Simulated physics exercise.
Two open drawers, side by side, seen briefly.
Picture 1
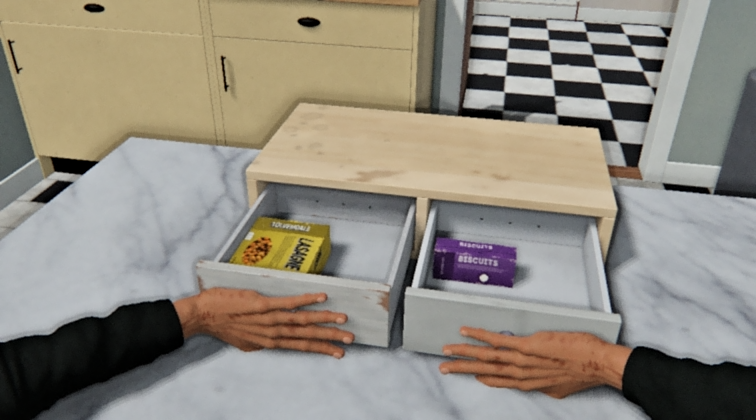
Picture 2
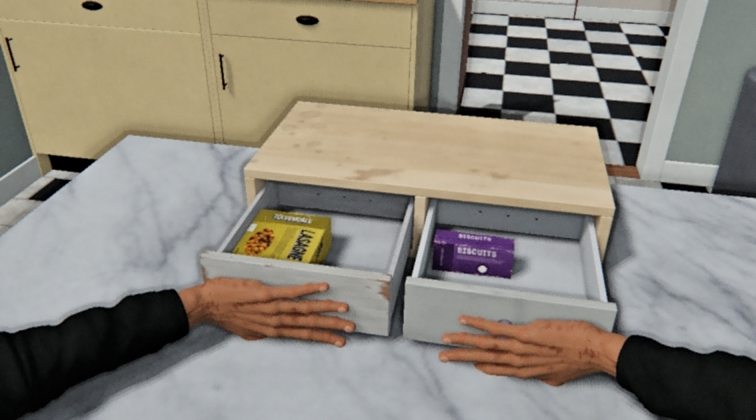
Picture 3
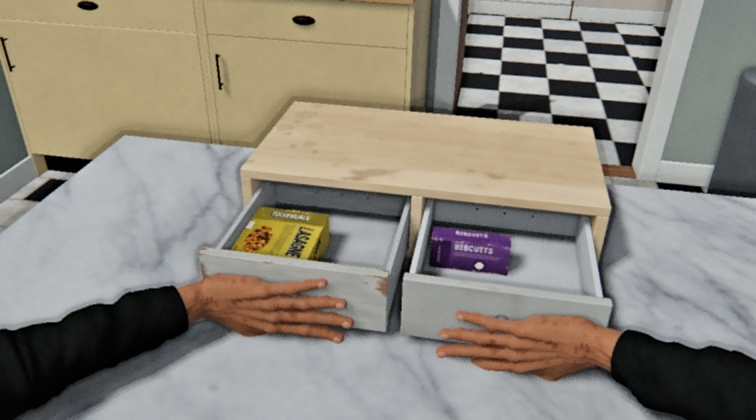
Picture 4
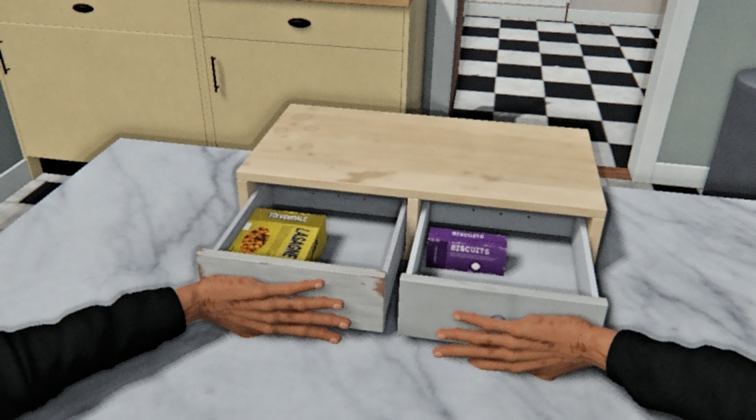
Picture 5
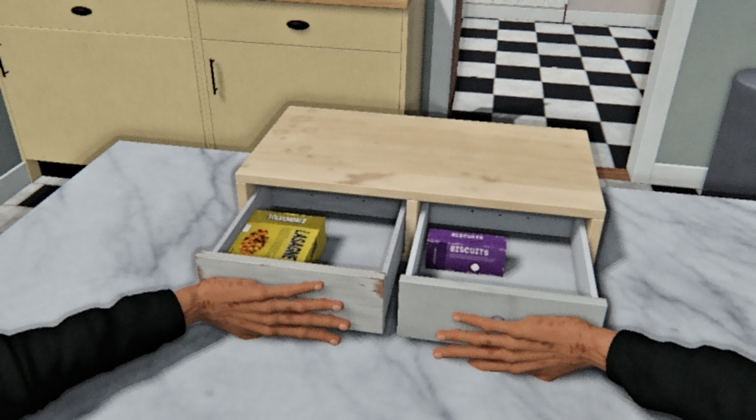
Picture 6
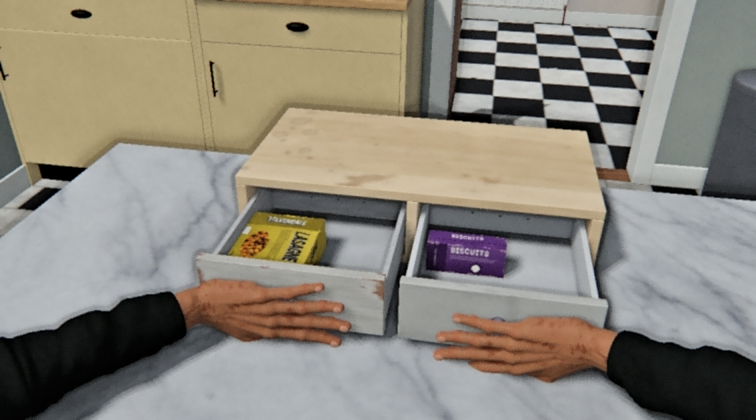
At the start, two drawers of a small wooden chest stand wide open on a marble surface, a yellow lasagne box in the left and a purple biscuits packet in the right, with a hand resting against each front. The view shifts very slightly, and otherwise almost nothing moves.
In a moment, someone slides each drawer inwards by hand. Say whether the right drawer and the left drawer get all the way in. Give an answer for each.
As it turns out, the right drawer slides fully home and the left drawer slides fully home.
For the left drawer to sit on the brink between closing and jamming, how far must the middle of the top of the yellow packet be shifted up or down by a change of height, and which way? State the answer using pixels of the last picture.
Move it up by about 20 pixels.
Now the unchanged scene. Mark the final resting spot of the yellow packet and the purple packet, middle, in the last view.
Taking them in turn, it's (314, 187) followed by (473, 188).
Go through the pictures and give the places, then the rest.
In the first frame, right drawer (508, 272) wide open; left drawer (320, 249) wide open; purple packet (475, 263).
In the second frame, left drawer (322, 241) wide open; yellow packet (283, 251).
In the third frame, right drawer (503, 260) wide open; chest (427, 180).
In the fourth frame, left drawer (317, 239) wide open; purple packet (467, 252).
In the fifth frame, right drawer (499, 261) wide open; yellow packet (278, 251).
In the sixth frame, right drawer (499, 263) wide open; left drawer (316, 242) wide open; chest (422, 185).
Then, 0.36 s past the last view, right drawer starting in; left drawer starting in.
Then, 0.60 s past the last view, right drawer about half in; left drawer about half in.
Then, 0.80 s past the last view, right drawer nearly in; left drawer nearly in.
Finally, the right drawer goes all the way in; the left drawer goes all the way in.
